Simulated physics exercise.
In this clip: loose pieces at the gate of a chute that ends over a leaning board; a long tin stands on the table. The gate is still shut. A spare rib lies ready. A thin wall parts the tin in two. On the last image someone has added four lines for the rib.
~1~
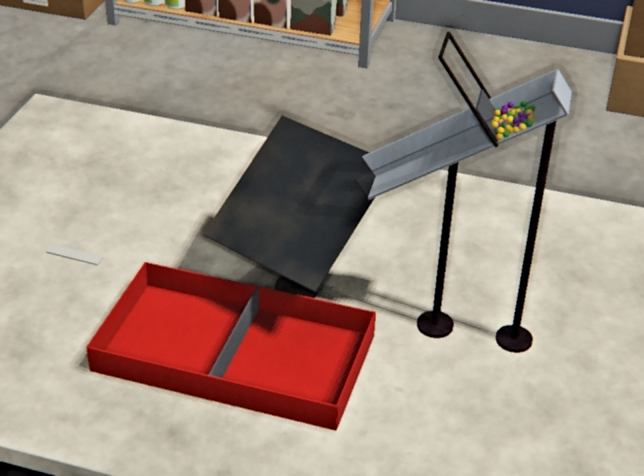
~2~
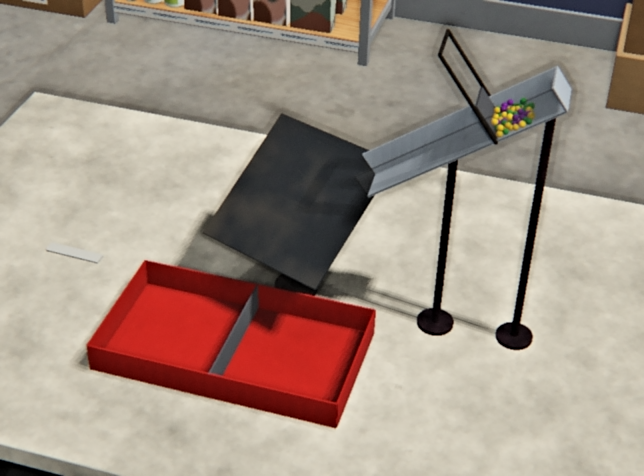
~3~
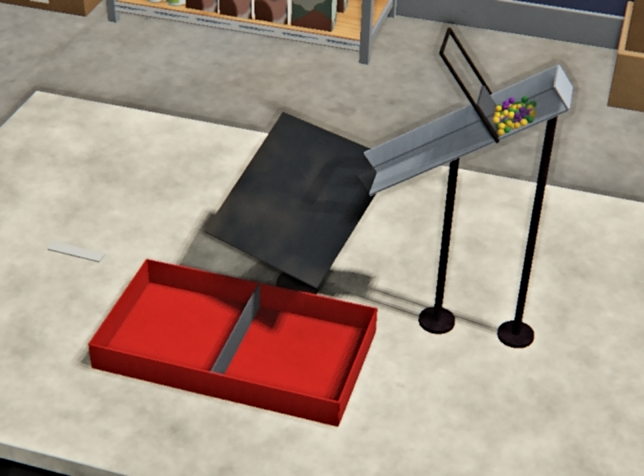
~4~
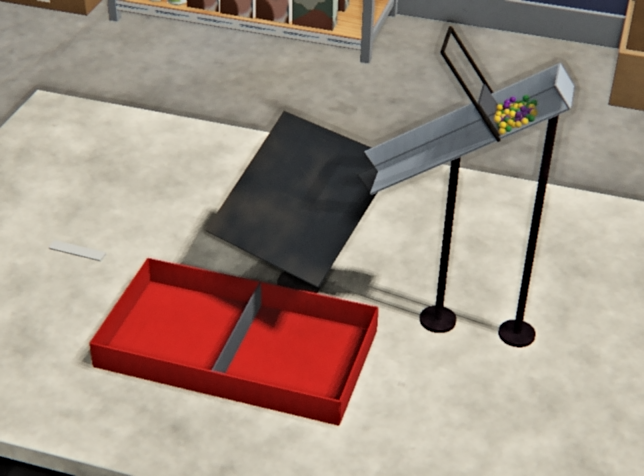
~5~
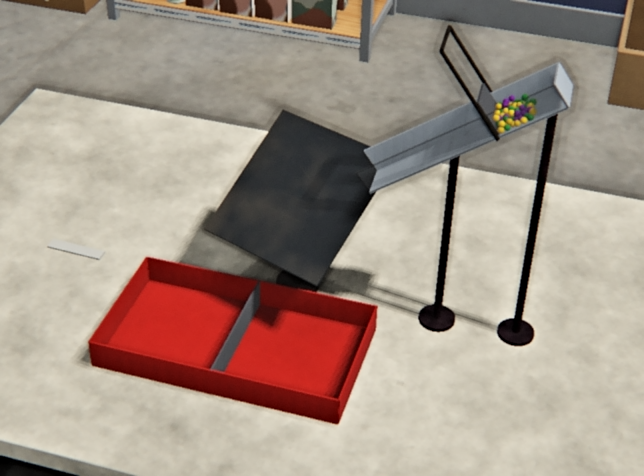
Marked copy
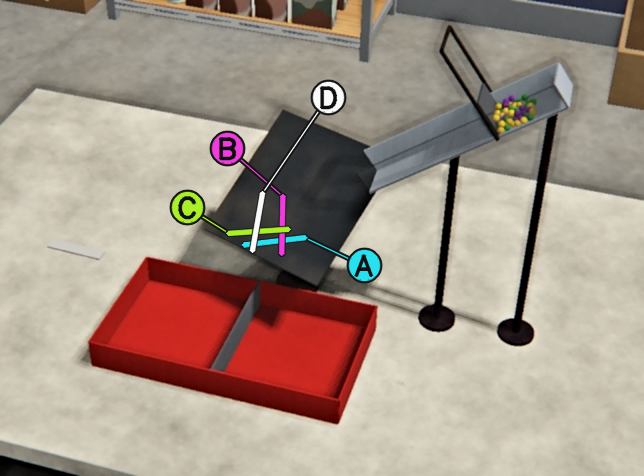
The clip opens on a pale tabletop where small colourful beads sit bunched behind a black-framed gate in a sloping grey chute, above a tilted dark board and a divided red tin. The view shifts very slightly, while the beads stay bunched and the gate remains shut throughout.
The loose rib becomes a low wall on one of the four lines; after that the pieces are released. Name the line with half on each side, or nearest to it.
The answer is line D.
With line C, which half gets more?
The left half.
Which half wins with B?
The right half.
On the marked copy, line A from (304, 237) to (244, 244); line B from (282, 196) to (281, 253); line C from (288, 229) to (228, 233); line D from (262, 193) to (252, 250).
If A is chosen, of what is caught, nearly all in the left half, a small part in the right.
If B is chosen, of what is caught, a small part in the left half, nearly all in the right.
If C is chosen, of what is caught, most in the left half, a small part in the right.
If D is chosen, of what is caught, about half in the left half, about half in the right.
